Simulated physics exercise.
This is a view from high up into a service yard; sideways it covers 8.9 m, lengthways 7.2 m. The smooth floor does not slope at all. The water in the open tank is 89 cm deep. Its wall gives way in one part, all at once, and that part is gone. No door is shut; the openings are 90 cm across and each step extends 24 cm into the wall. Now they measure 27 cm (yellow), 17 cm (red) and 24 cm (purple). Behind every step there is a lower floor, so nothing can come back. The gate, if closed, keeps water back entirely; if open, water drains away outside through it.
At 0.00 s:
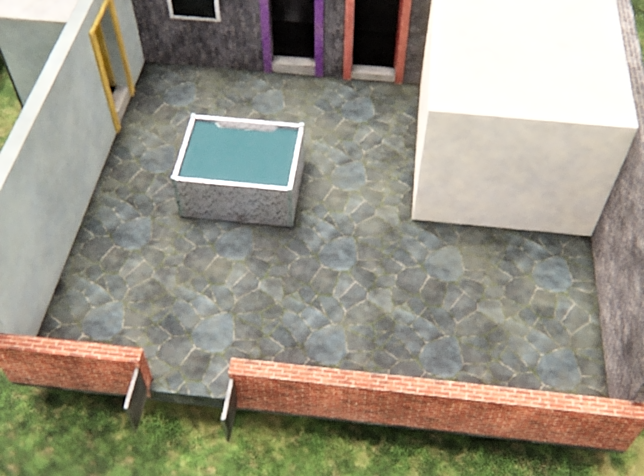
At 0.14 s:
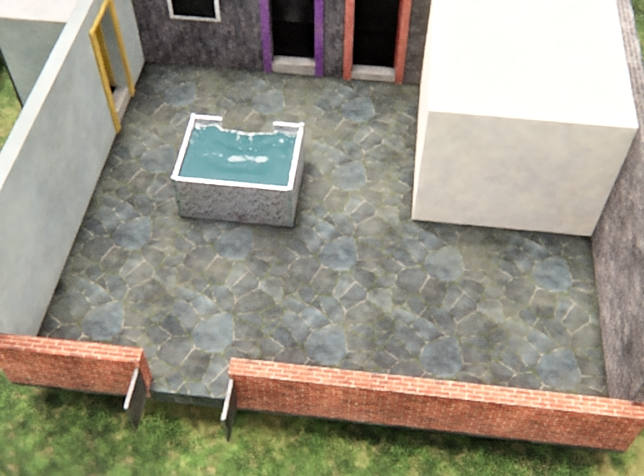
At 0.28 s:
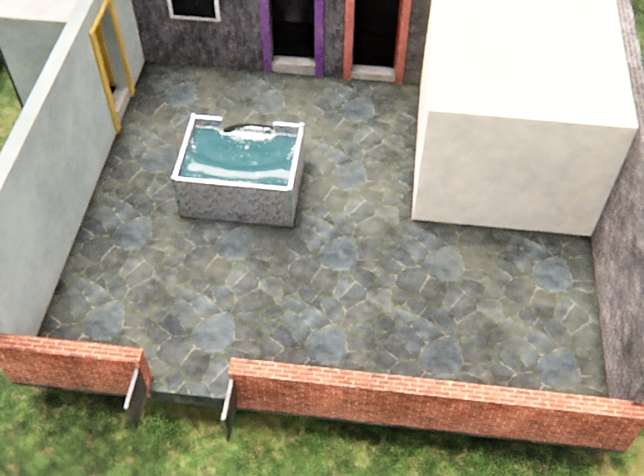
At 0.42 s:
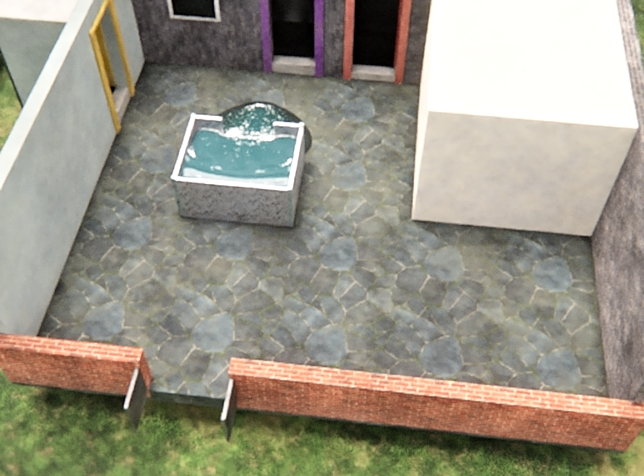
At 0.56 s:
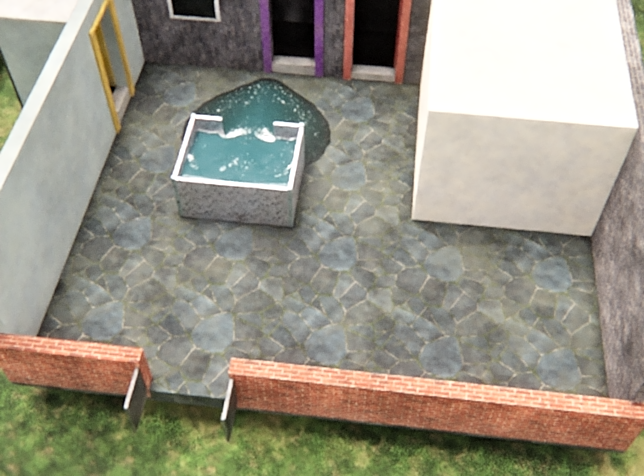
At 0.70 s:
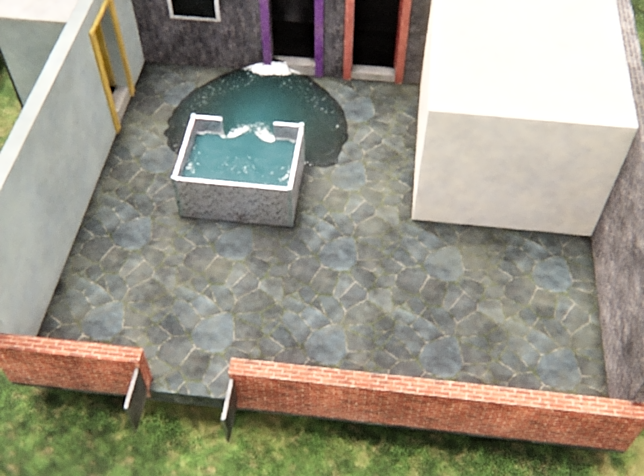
Walled stone-paved yard, water pouring through a gap in the open tank's far side and spreading across floor toward the back wall.
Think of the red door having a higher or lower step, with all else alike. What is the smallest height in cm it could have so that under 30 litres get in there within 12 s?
12 cm.
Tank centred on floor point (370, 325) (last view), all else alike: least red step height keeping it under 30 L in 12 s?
Then close to 22 cm.
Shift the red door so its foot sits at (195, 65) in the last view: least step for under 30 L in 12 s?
17 cm.
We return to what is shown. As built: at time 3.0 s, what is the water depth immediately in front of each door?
Yellow door 13 cm, red door 12 cm, purple door 22 cm.
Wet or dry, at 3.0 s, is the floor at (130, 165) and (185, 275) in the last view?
In order, the two points are soaked and bone dry.
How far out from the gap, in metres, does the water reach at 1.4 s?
3.6 m.
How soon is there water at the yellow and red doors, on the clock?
Arrival at yellow is 1.4 seconds, at red 1.1 seconds.
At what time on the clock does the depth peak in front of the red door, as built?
Some 1.8 s, more or less.
After 1.4 s water covers 20 % of the floor, deepest (40 cm) near (263, 76); 17 cm at the red door, 0 litres in over its 17 cm step.
After 3.0 s water covers 30 % of the floor, deepest (26 cm) near (411, 89); 12 cm at the red door, 2 litres in over its 17 cm step.
After 12.0 s water covers 90 % of the floor, deepest (8 cm) near (236, 226); 6 cm at the red door, 6 litres in over its 17 cm step.
At the red door as built, the water arrived by 1.2 s and peaked near 19 cm at 1.8 s.
Run again over the same 12 s with other heights there, 44 litres in over 10.5 cm, 14 litres over 14.5 cm. The limit of 30 litres is kept from about 12 cm up.
